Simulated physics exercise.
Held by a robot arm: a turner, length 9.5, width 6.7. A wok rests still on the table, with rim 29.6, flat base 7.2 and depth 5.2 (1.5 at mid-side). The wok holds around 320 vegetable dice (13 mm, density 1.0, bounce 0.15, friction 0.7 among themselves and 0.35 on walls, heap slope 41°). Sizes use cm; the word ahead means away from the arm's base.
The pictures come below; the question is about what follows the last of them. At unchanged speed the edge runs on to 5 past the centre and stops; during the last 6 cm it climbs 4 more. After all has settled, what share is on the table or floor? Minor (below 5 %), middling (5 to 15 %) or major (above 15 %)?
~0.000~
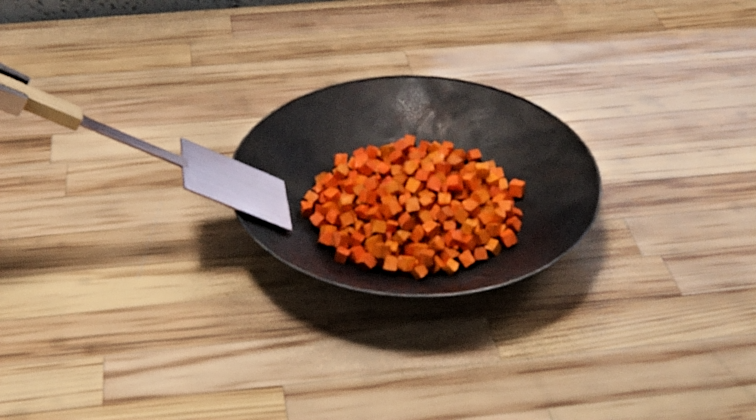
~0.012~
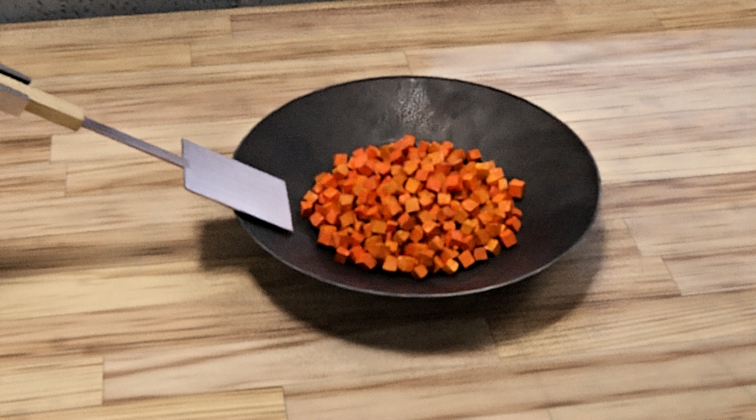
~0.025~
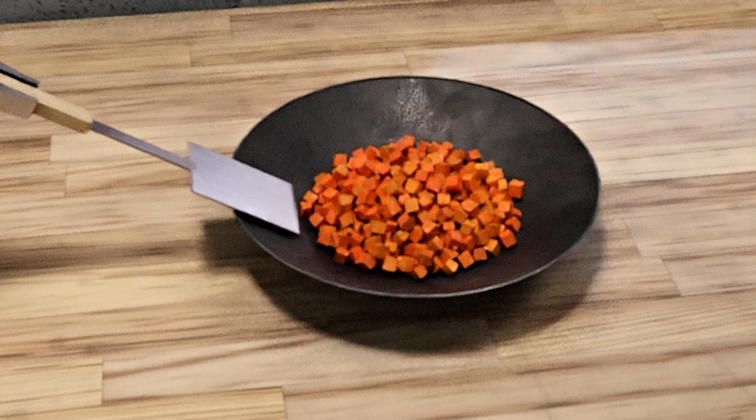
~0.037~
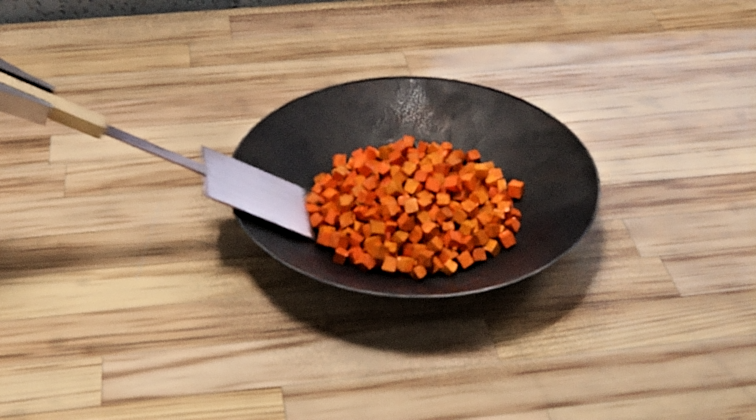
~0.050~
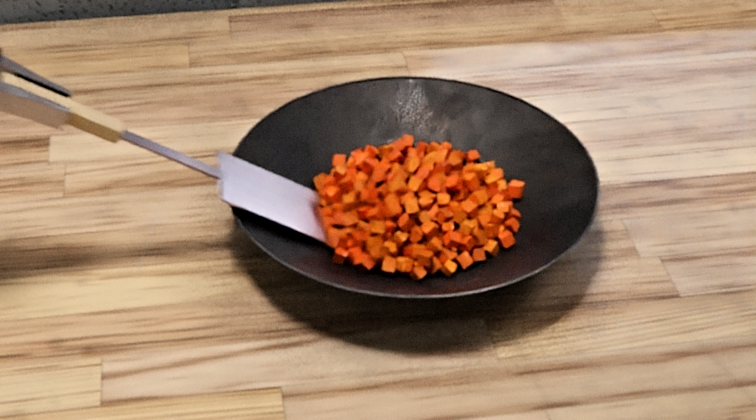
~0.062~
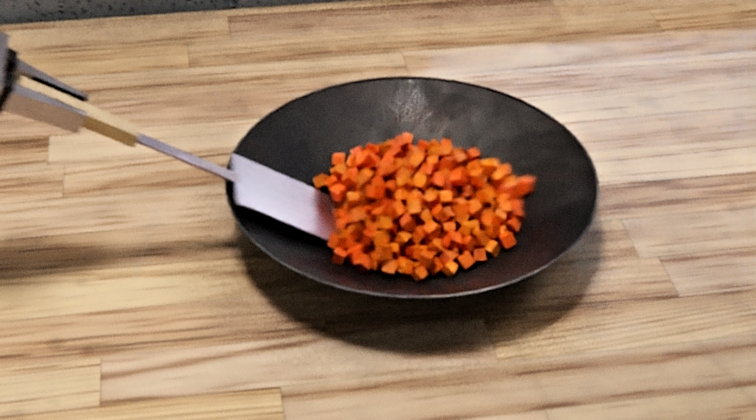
Middling.
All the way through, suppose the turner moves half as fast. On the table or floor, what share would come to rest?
Then roughly 0 percent.
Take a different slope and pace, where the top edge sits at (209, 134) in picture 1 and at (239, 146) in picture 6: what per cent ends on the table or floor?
I'd put it at roughly 5 per cent.
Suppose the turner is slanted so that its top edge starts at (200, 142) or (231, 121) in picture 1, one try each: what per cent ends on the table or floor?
About 10 and 10 per cent.
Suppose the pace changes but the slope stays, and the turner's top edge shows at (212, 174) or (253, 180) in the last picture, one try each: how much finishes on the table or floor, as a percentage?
Around 5 per cent, then around 20 per cent.
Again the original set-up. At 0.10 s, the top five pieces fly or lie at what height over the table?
Height: Approx. 6 cm.
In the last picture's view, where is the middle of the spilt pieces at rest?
Near (696, 198) in the last picture.
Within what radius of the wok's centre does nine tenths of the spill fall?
Roughly 30 cm.
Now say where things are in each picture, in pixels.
The first picture shows turner top edge at (182, 163), sloping 33°; upper third of the load around (420, 194), from x 305 to 515, top at y 145; 317 in the wok.
The second picture shows turner top edge at (183, 163), sloping 33°; upper third of the load around (420, 195), from x 305 to 515, top at y 145.
The third picture shows turner top edge at (190, 166), sloping 33°; upper third of the load around (419, 195), from x 305 to 515, top at y 145.
The fourth picture shows turner top edge at (204, 170), sloping 33°; upper third of the load around (419, 195), from x 310 to 515, top at y 145.
The fifth picture shows turner top edge at (219, 175), sloping 33°; upper third of the load around (417, 194), from x 325 to 515, top at y 145.
The sixth picture shows turner top edge at (234, 178), sloping 33°; upper third of the load around (422, 190), from x 320 to 525, top at y 140; 317 in the wok.
By 0.10 s, sloping 33°, highest piece 6 above the table; 317 in the wok.
By 0.14 s, sloping 33°, highest piece 7 above the table; 314 in the wok, 3 on the blade or in flight.
By 0.36 s, sloping 33°, highest piece 7 above the table; 288 in the wok, 22 on the table or floor, 7 on the blade or in flight.
By 1.41 s, sloping 33°, highest piece 6 above the table; 288 in the wok, 29 on the table or floor.
Final count, 288 in the wok, 29 on the table or floor. That is 9 % on the table or floor.
